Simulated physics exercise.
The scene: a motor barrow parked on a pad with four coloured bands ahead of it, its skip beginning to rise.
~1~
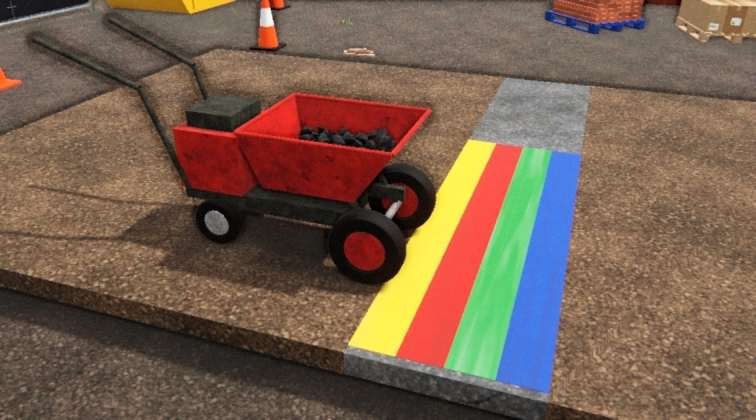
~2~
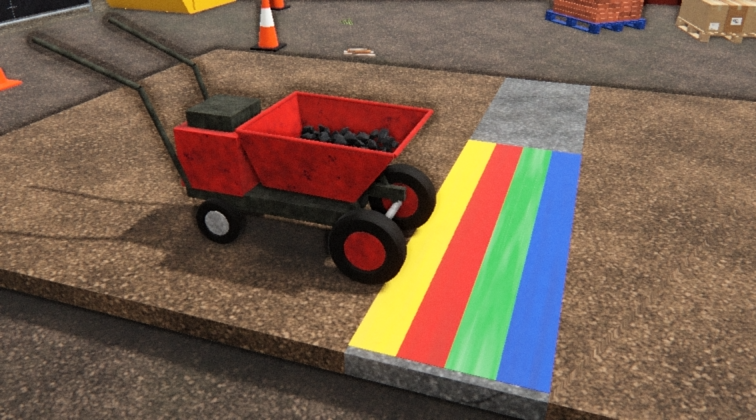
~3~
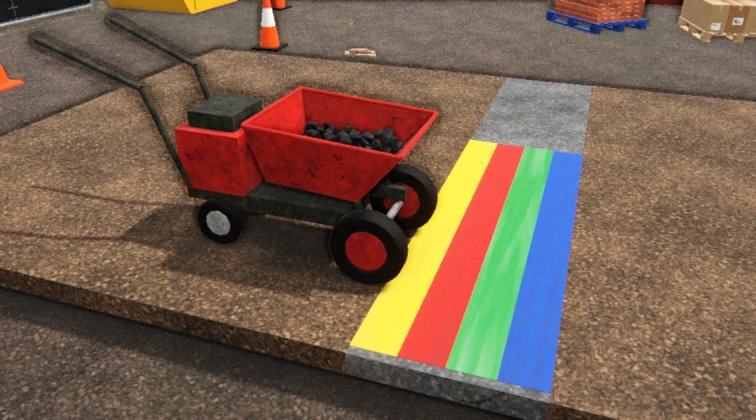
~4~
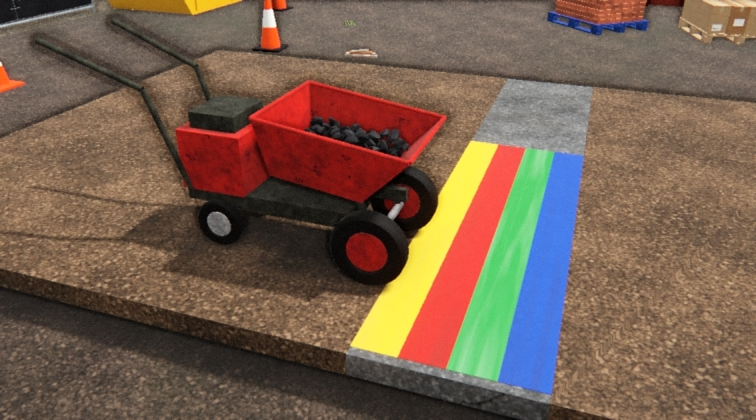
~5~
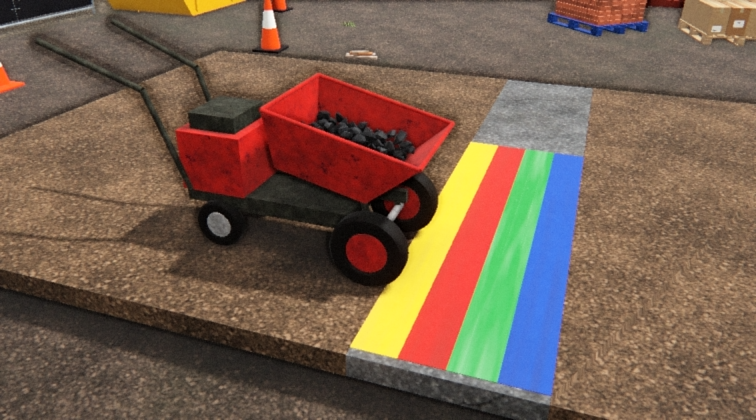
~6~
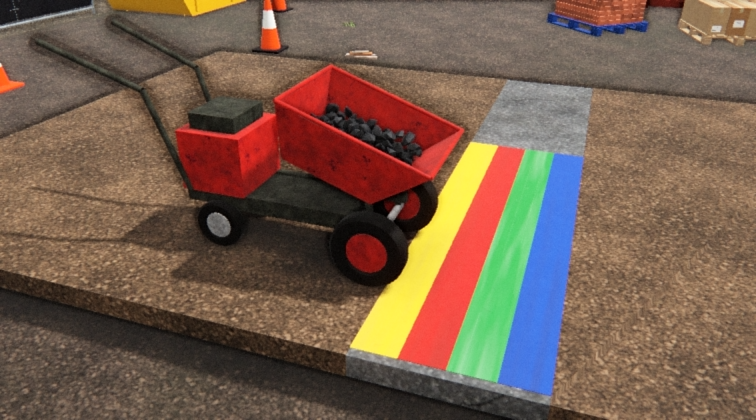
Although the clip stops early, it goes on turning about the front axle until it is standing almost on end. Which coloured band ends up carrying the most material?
The green band.
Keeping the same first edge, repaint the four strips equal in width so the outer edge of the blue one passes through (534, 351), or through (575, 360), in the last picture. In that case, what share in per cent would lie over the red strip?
Roughly 0 % and 10 %.
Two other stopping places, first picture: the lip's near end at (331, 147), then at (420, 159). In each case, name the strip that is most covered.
Try one: The strip in red; try two: The strip in blue.
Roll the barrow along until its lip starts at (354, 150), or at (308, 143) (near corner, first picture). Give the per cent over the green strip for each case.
30 % and 10 %.
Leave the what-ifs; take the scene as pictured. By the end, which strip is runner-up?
The strip in blue.
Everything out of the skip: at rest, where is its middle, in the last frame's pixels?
Once nothing moves, the middle sits near (519, 276).
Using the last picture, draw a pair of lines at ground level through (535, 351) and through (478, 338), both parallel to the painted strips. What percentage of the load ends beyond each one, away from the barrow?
20 % and 80 %, in that order.
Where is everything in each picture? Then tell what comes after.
The first picture shows lip of the skip near (392, 155), level; top of the load near (338, 144), lumps of coal; yellow strip near (391, 313); red strip near (436, 322); green strip near (482, 332); blue strip near (530, 343).
The second picture shows lip of the skip near (394, 156), level; top of the load near (326, 150).
The third picture shows lip of the skip near (401, 159), tipped barely; top of the load near (331, 148).
The fourth picture shows lip of the skip near (409, 163), tipped a little; top of the load near (320, 142).
The fifth picture shows lip of the skip near (419, 170), tipped a little; top of the load near (321, 138).
The sixth picture shows lip of the skip near (430, 179), tipped clearly; top of the load near (324, 135); yellow strip near (393, 315); red strip near (438, 325); green strip near (484, 335); blue strip near (532, 346).
Shortly afterwards, skip tipped steeply; the whole lot in the skip.
Next, skip tipped steeply; all but a few in the skip; a little over the green strip; only a few over the blue strip.
Some moments later, skip tipped right over; a little in the skip; only a few over the red strip; near half over the green strip; near a third over the blue strip; a little off the paint.
In the end, skip tipped right over; none at all over the yellow strip; a little over the red strip; near half over the green strip; near a third over the blue strip; a little off the paint.
